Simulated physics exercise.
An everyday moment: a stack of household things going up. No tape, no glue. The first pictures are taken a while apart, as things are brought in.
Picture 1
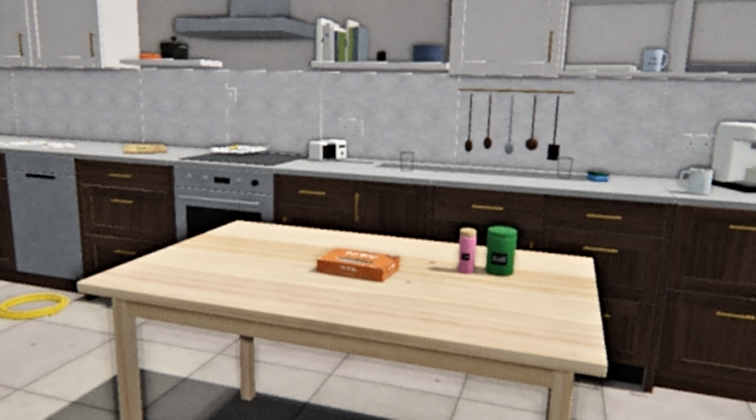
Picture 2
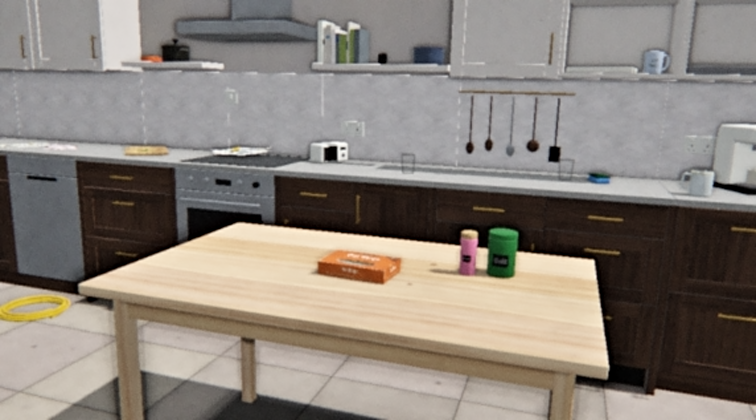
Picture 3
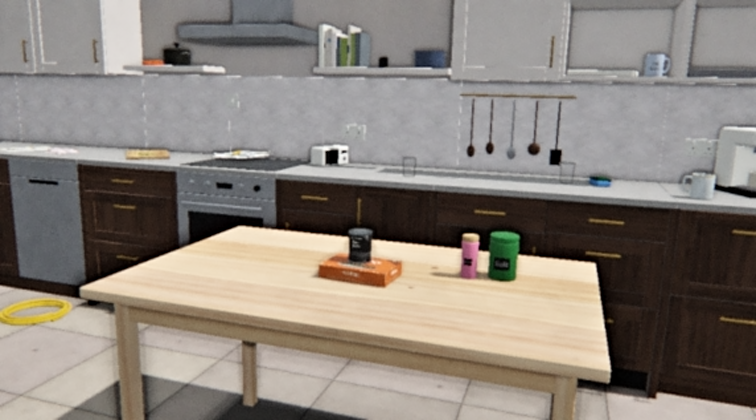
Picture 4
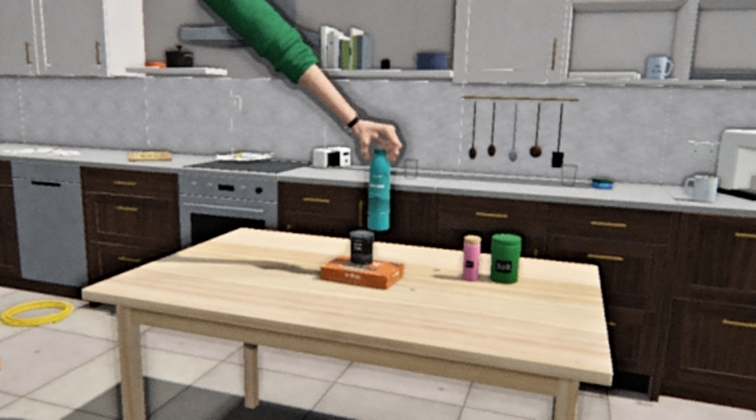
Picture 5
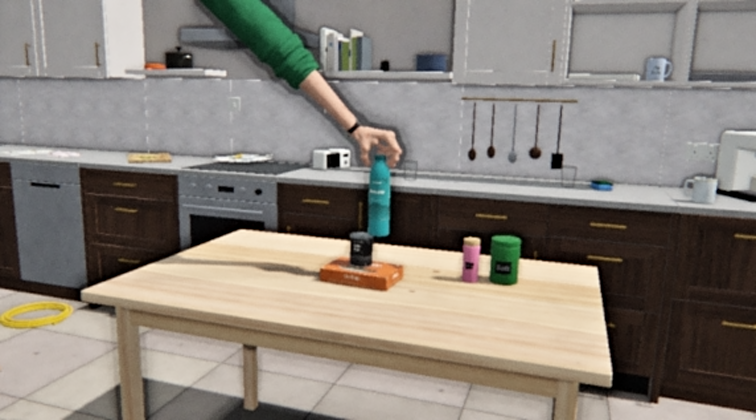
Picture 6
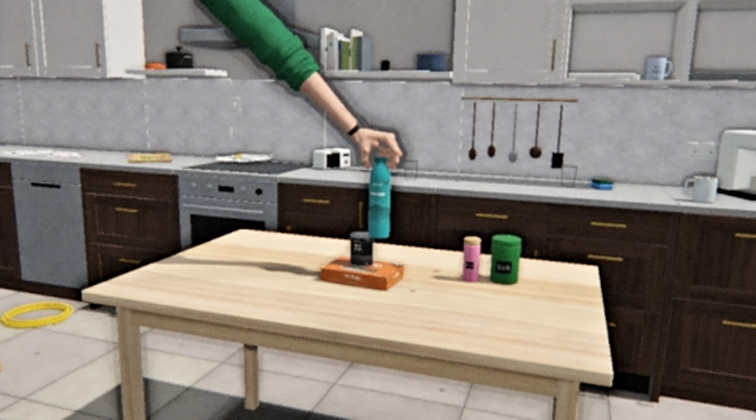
In a kitchen, a black tin appears on an orange box, then a hand lowers a turquoise bottle.
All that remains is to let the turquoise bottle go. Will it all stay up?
It comes apart.
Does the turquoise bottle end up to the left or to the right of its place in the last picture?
It goes to the right.
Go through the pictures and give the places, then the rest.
The last thing is not in view yet, in the first picture.
The last thing is not in view yet; pink shaker (468, 253), in the second picture.
The last thing is not in view yet; black tin (360, 246), in the third picture.
Coming down; turquoise bottle (379, 189); pink shaker (471, 259), in the fourth picture.
Coming down; turquoise bottle (379, 195); black tin (361, 250), in the fifth picture.
In place under the hand; turquoise bottle (380, 197); pink shaker (471, 260), in the sixth picture.
Then, 0.40 s later than the last frame, turquoise bottle now fallen.
Then, 0.70 s later than the last frame, things are still on the move.
Then, 2.40 s later than the last frame, as before.
When it is over, fallen, turquoise bottle; the other 4 as before. The pile gives way.
